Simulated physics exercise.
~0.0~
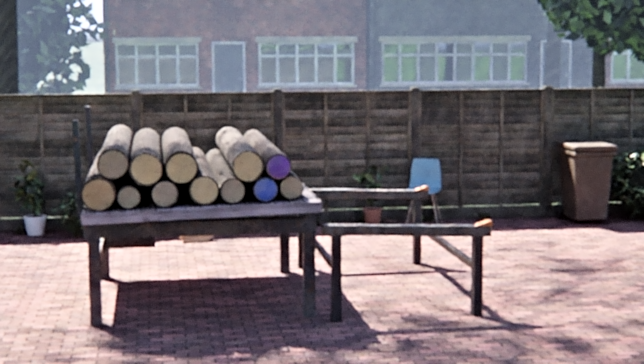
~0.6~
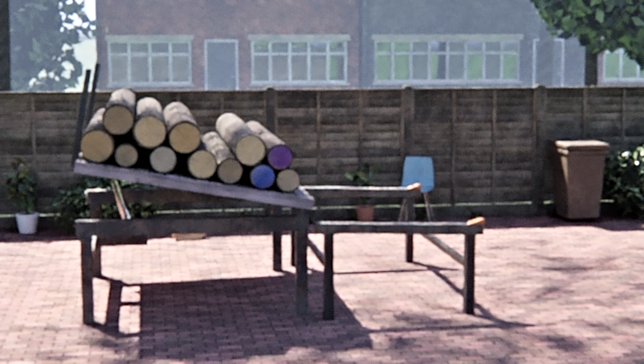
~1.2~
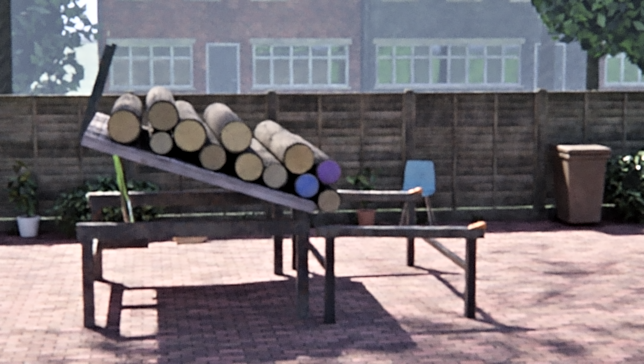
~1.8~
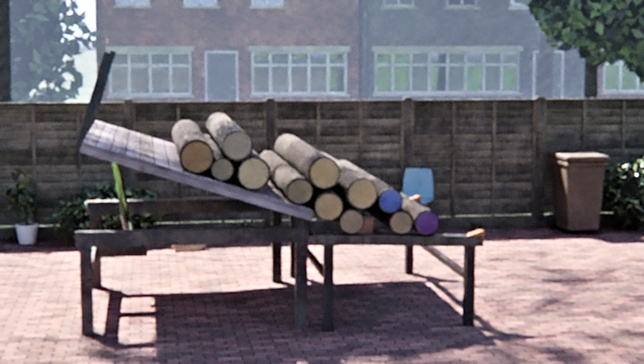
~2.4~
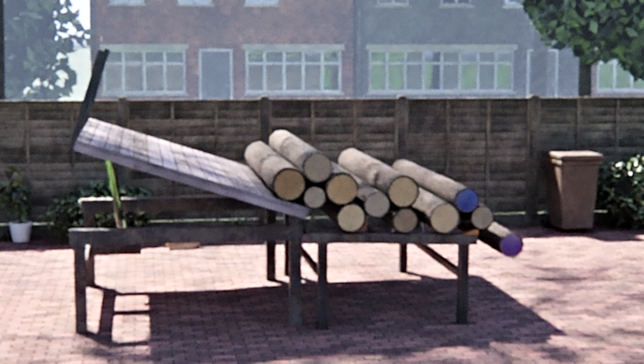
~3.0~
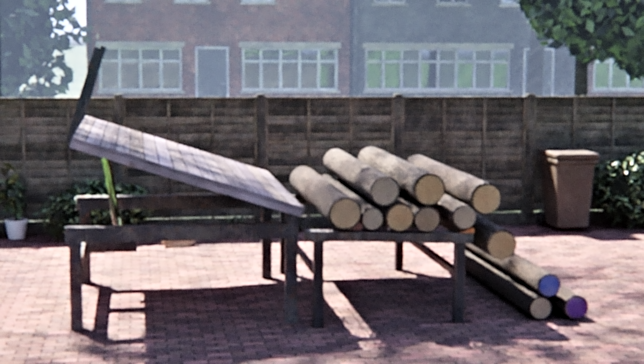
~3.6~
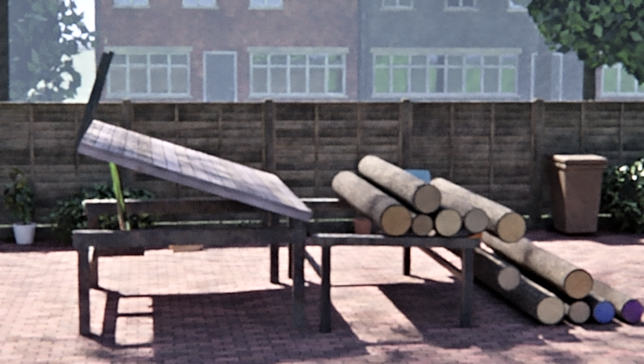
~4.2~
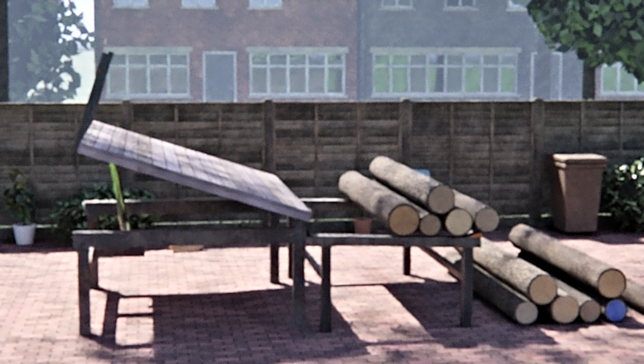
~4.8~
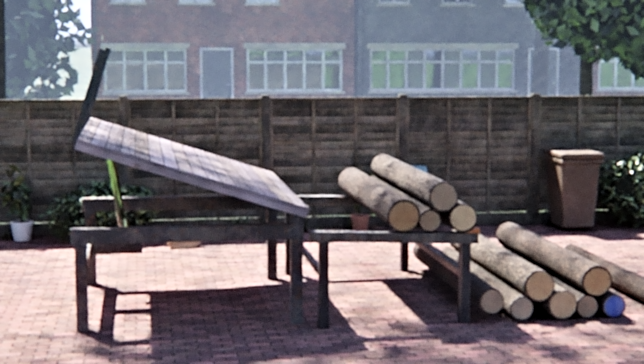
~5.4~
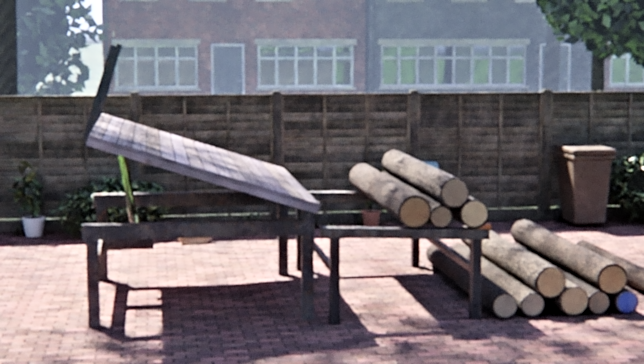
To begin with, a stack of timber poles, one with a blue end and one with a purple end, lies on a flat wooden deck beside a lower rack in a paved yard. The deck's left side lifts, tilting it down to the right, and the poles start to roll. They tumble onto the rack, the purple and blue ones leading, until the deck is bare. Both drop off the rack's right end to the ground, and more follow. Finally, the deck stays tipped, some poles remain piled on the rack, and the rest, blue included, lie on the paving, with purple out of view.
